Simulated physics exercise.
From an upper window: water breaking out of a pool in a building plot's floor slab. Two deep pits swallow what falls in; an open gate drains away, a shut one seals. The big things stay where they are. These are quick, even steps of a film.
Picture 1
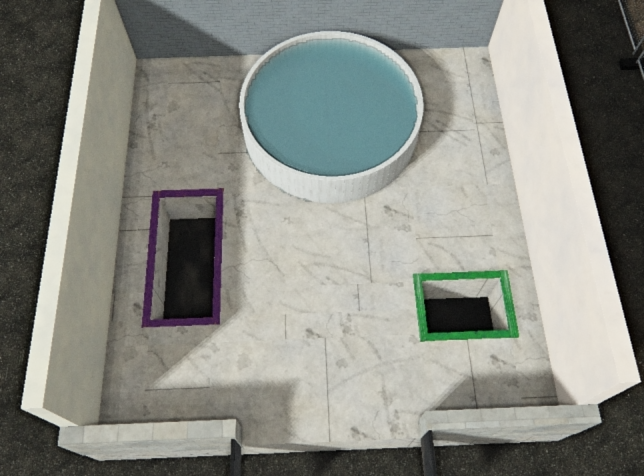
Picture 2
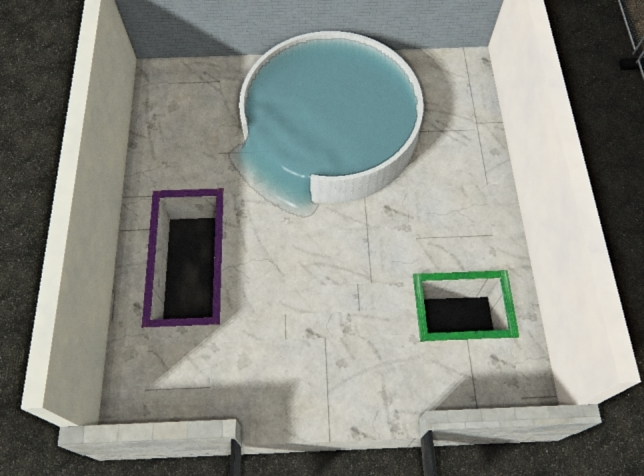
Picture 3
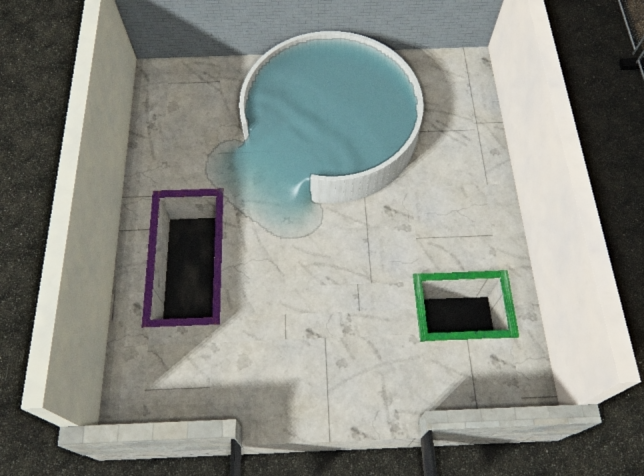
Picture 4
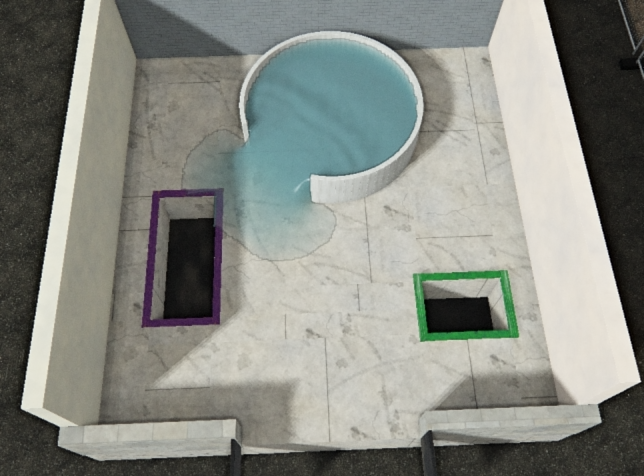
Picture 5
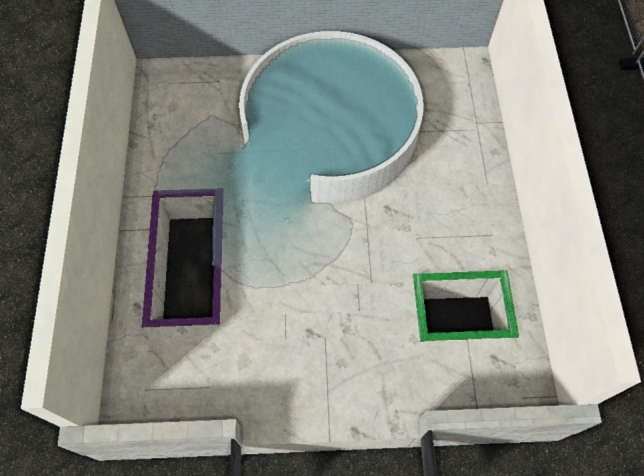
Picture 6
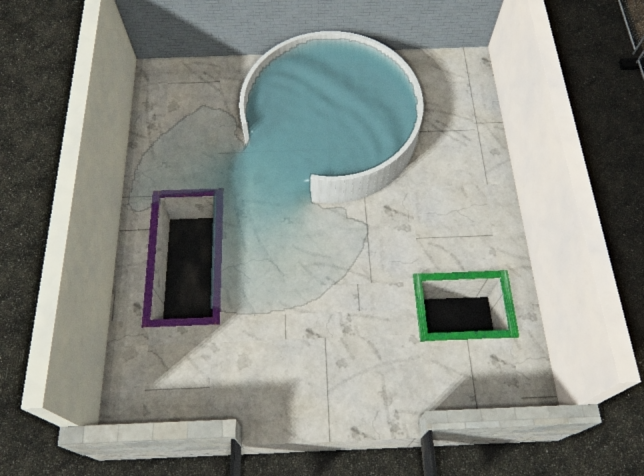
A round white-walled pool of blue-green water stands at the back of a pale, marble-like floor enclosed by walls, seen from above. A purple-edged rectangular pit lies at left and a smaller green-edged one at right. Water breaks through a gap in the pool's front left side and spreads in a thinning sheet forward and leftward, reaching the purple edge, while the view stays still.
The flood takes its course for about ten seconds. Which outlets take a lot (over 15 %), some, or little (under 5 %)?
The gate takes between 5 and 15 %; the purple pit takes more than 15 %; the green pit takes less than 5 %.
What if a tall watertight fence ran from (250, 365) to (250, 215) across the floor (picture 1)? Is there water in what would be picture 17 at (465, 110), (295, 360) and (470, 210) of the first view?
One after the other: Dry, wet, free of water.
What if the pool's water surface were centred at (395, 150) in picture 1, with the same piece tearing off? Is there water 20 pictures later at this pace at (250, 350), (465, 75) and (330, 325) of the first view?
In that order: Wet, free of water, covered.
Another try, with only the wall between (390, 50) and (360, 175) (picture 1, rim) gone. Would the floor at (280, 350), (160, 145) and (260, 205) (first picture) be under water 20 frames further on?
In turn: Not flooded, no water, not flooded.
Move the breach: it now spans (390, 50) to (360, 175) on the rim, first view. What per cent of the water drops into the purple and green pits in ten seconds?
In per cent: Purple 8, green 30.
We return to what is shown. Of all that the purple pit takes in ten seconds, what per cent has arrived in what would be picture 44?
Close to 80 %.
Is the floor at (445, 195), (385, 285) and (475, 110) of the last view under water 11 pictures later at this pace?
In turn: Clear, free of water, free of water.
A moment on, water covers 25 % of the floor; the gate 0 %, the purple pit 9 %, the green pit 0 %.
Next, water covers 35 % of the floor; the gate 0 %, the purple pit 20 %, the green pit 0 %.
Then, water covers 45 % of the floor; the gate 3 %, the purple pit 32 %, the green pit 0 %.
Later, water covers 45 % of the floor; the gate 6 %, the purple pit 48 %, the green pit 0 %.
In the end, water covers 50 % of the floor; the gate 8 %, the purple pit 62 %, the green pit 0 %.
